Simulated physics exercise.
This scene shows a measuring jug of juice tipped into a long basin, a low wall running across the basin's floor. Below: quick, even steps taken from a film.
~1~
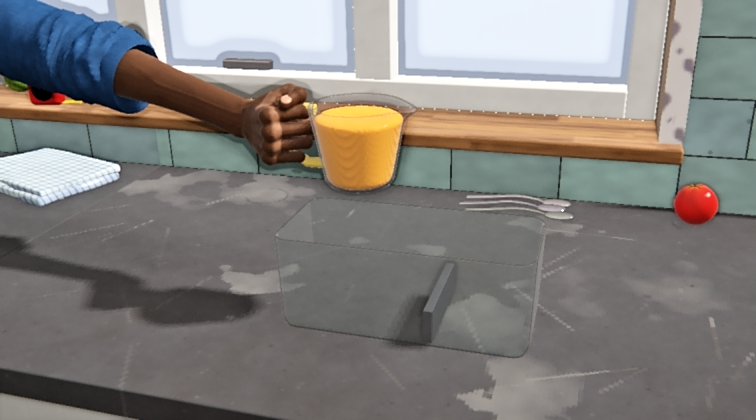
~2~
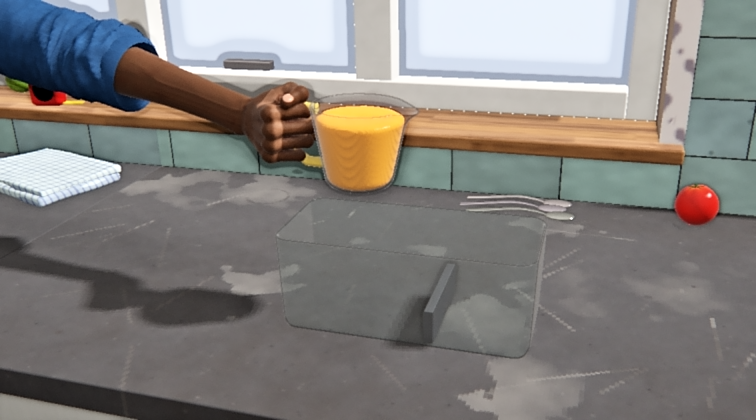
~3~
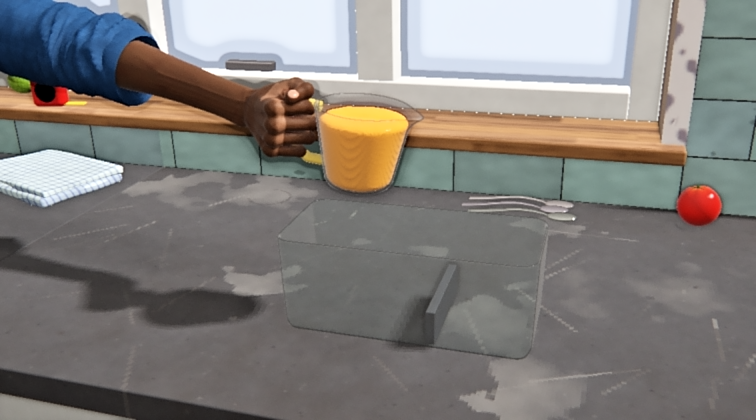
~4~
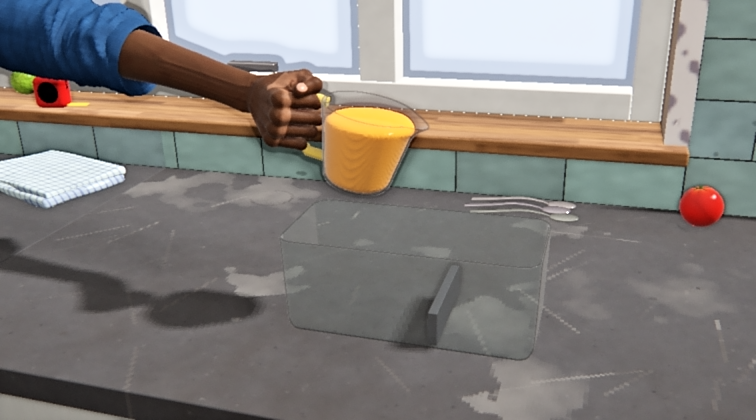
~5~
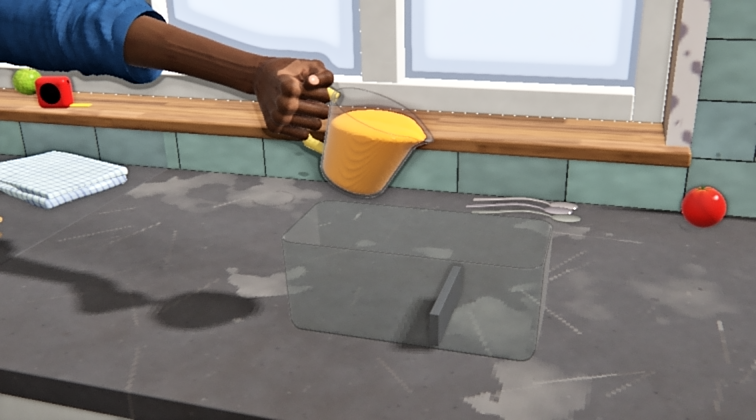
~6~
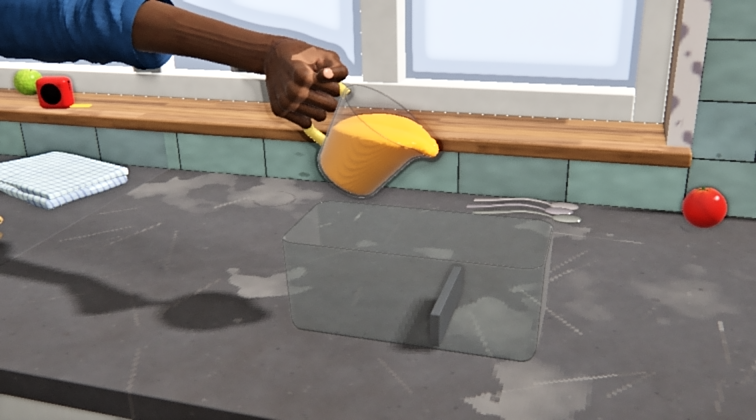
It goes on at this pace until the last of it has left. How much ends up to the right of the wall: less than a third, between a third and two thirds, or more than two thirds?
Well, the amount right of the wall reaches a third without passing two thirds.
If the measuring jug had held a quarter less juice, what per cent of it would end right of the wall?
Roughly 45 in a hundred.
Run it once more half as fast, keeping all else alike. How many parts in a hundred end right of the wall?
Somewhere near 75 percent.
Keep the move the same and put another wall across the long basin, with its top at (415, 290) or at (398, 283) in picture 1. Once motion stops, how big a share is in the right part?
My guess is some 90 percent the first time and some 95 percent the second.
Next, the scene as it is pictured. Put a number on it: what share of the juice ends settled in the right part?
Share: Roughly 50 %.
A moment on, the measuring jug is tipped right over and 33 per cent is still to pour, 9 is left of the wall and 37 right of it.
Next, the measuring jug is tipped right over and 2 per cent is still to pour, 39 is left of the wall and 53 right of it.
Then the measuring jug is tipped right over and 0 per cent is still to pour, 46 is left of the wall and 52 right of it.
Later the measuring jug is tipped right over and 0 per cent is still to pour, 46 is left of the wall and 52 right of it.
Finally, 46 per cent lies left of the wall, 52 right of it and 2 outside.
